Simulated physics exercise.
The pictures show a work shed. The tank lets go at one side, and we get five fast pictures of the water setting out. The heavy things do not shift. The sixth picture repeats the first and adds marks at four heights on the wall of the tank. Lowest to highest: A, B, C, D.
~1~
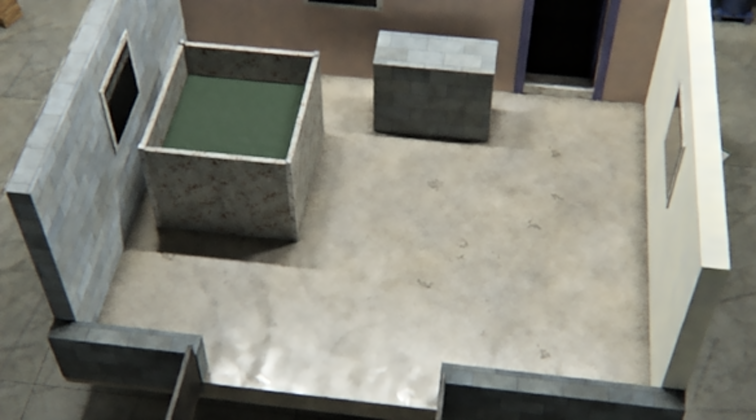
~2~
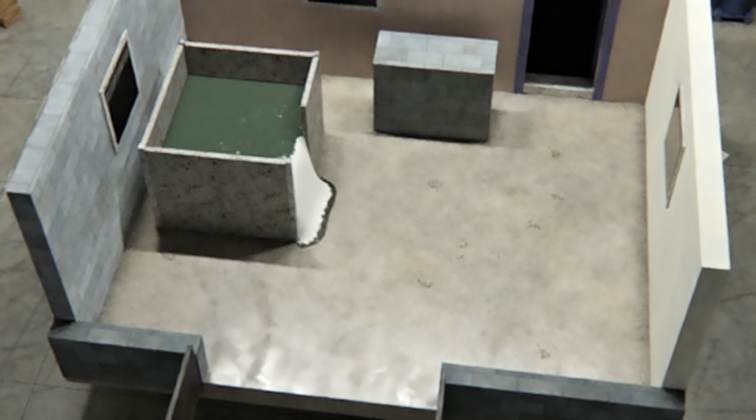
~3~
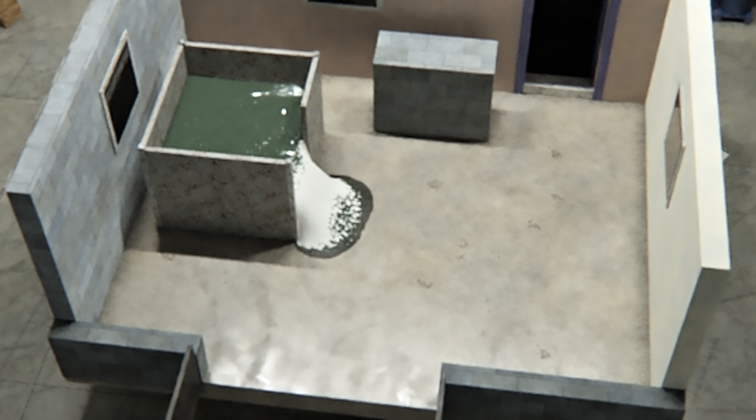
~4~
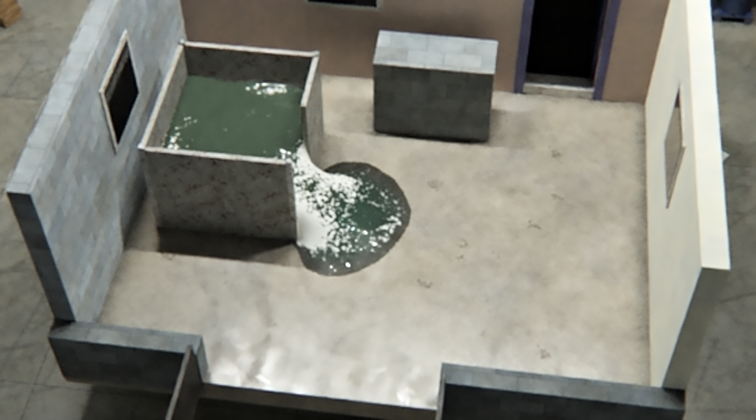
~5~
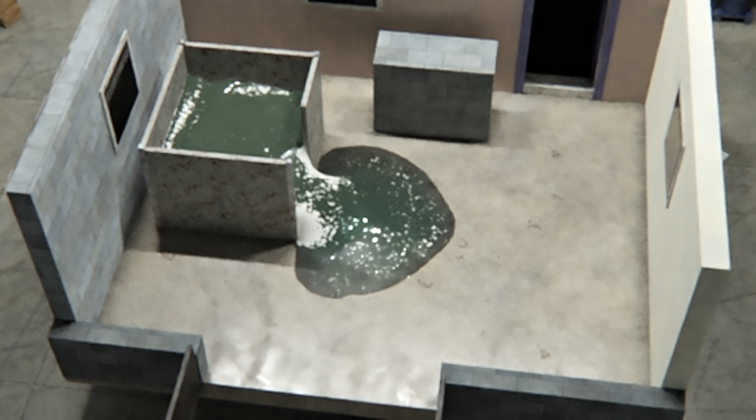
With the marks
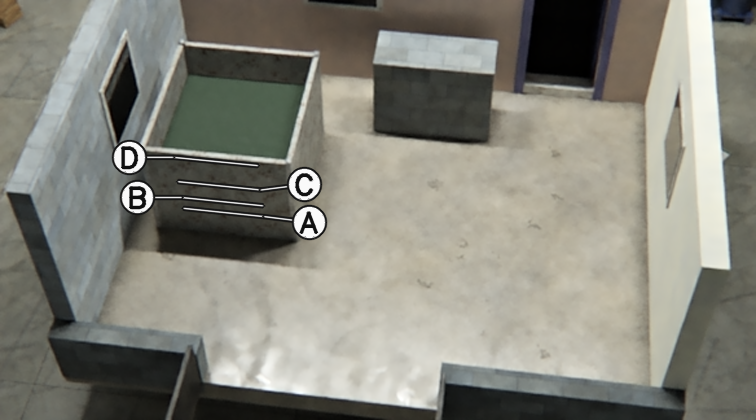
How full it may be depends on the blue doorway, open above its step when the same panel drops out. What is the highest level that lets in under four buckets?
Use line C.
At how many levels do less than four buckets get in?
Three of them.
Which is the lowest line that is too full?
It is D.
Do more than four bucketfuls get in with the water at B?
No, that is safe.
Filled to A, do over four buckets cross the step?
No.
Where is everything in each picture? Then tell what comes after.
In the first picture, water in the tank at rest, its middle at (236, 128); foot of the blue doorway at (557, 96); open gate at (320, 346).
In the second picture, front seen at (308, 240), 1 % of the ground wet.
In the third picture, front seen at (360, 187), 3 % of the ground wet.
In the fourth picture, front seen at (402, 207), 6 % of the ground wet.
In the fifth picture, front seen at (443, 238), 12 % of the ground wet.
On the marked copy, A at (223, 212); B at (222, 201); C at (219, 185); D at (215, 161); from the bottom up A, B, C, D.
If A is chosen, nothing gets over.
If B is chosen, nothing gets over.
If C is chosen, a bucket or two gets in.
If D is chosen, about 9 bucketfuls get in.
